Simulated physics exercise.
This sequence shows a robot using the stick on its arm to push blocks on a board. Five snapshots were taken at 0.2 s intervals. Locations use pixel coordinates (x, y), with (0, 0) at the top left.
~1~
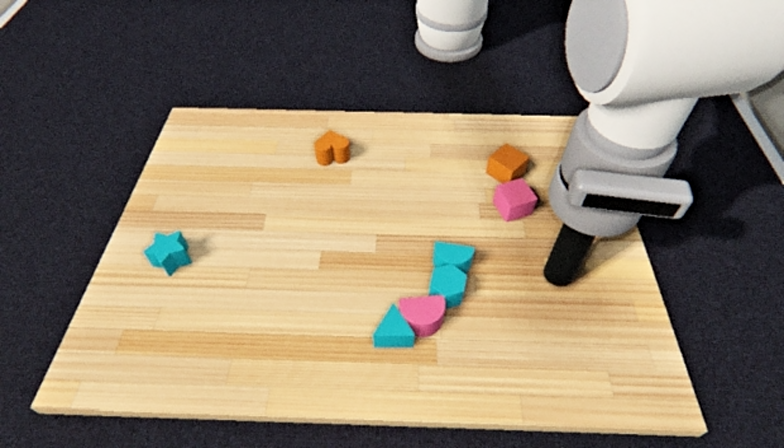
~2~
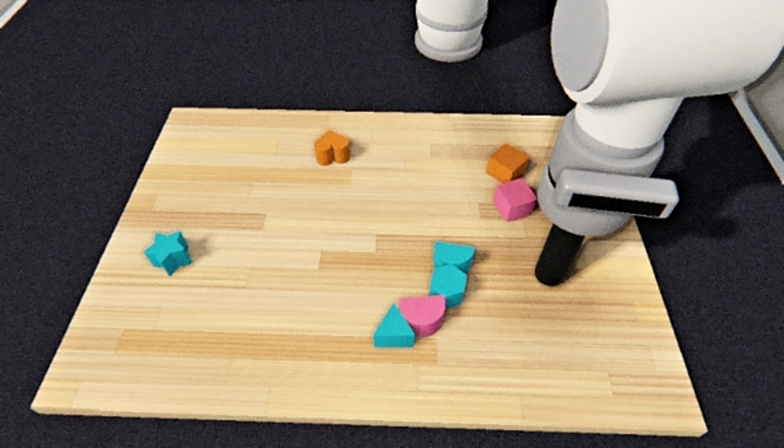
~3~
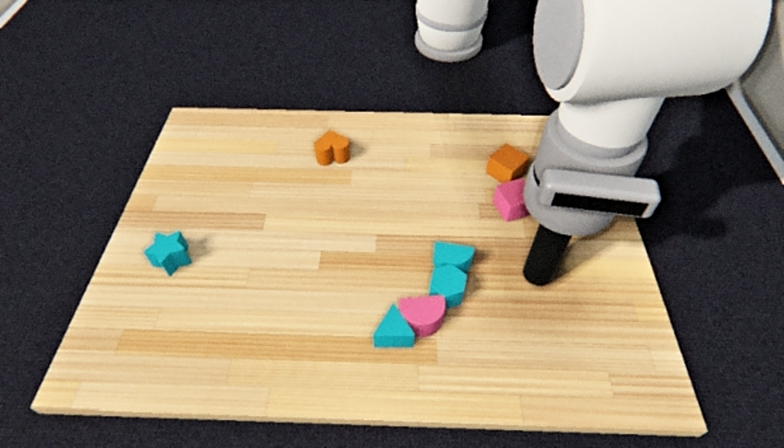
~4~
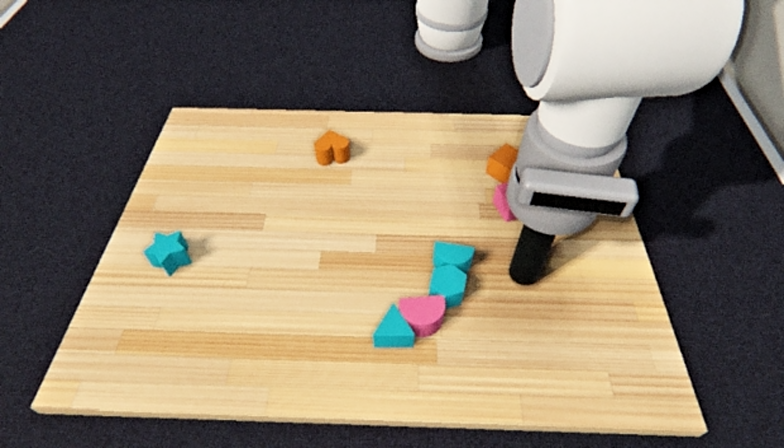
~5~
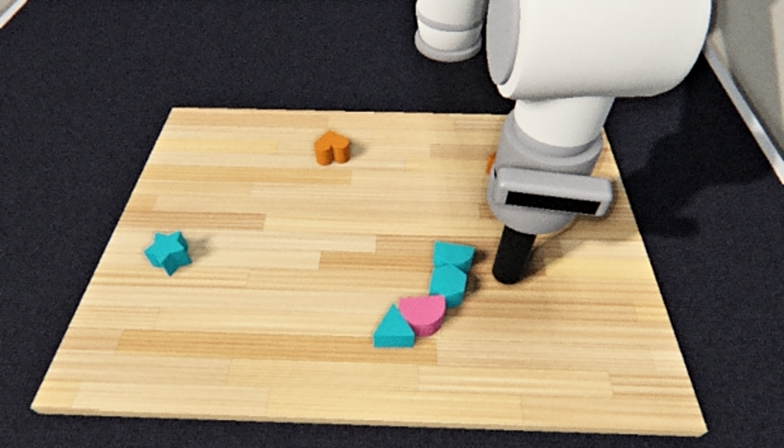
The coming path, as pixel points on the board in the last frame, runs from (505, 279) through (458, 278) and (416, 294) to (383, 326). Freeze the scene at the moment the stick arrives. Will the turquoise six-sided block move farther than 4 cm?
Yes, that is how it ends up.
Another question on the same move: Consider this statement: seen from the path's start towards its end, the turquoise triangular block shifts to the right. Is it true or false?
False.
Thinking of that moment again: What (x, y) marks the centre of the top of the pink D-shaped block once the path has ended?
The middle of its upper face should be somewhere near (427, 362).
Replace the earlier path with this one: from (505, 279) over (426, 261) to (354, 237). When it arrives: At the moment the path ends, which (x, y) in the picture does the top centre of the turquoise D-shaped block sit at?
I'd guess (340, 243).
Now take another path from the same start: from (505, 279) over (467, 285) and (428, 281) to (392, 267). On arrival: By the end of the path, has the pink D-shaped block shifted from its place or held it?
Gets moved.
What follows on the original path. One third of the way, stick (458, 273); pink D-shaped block (421, 312), turned 15° clockwise; turquoise six-sided block (441, 287), turned 25° anticlockwise; turquoise D-shaped block (432, 247), turned 15° clockwise.
Two thirds of the way, stick (415, 290); turquoise triangular block (383, 331), turned 25° clockwise; pink D-shaped block (419, 340), turned 15° clockwise; turquoise six-sided block (418, 310), turned 95° anticlockwise; turquoise D-shaped block (423, 245), turned 25° clockwise.
At the end, stick (383, 321); turquoise triangular block (368, 347), turned 25° clockwise; pink D-shaped block (427, 362), turned 30° anticlockwise; turquoise six-sided block (402, 339), turned 140° anticlockwise; turquoise D-shaped block (423, 245), turned 25° clockwise.
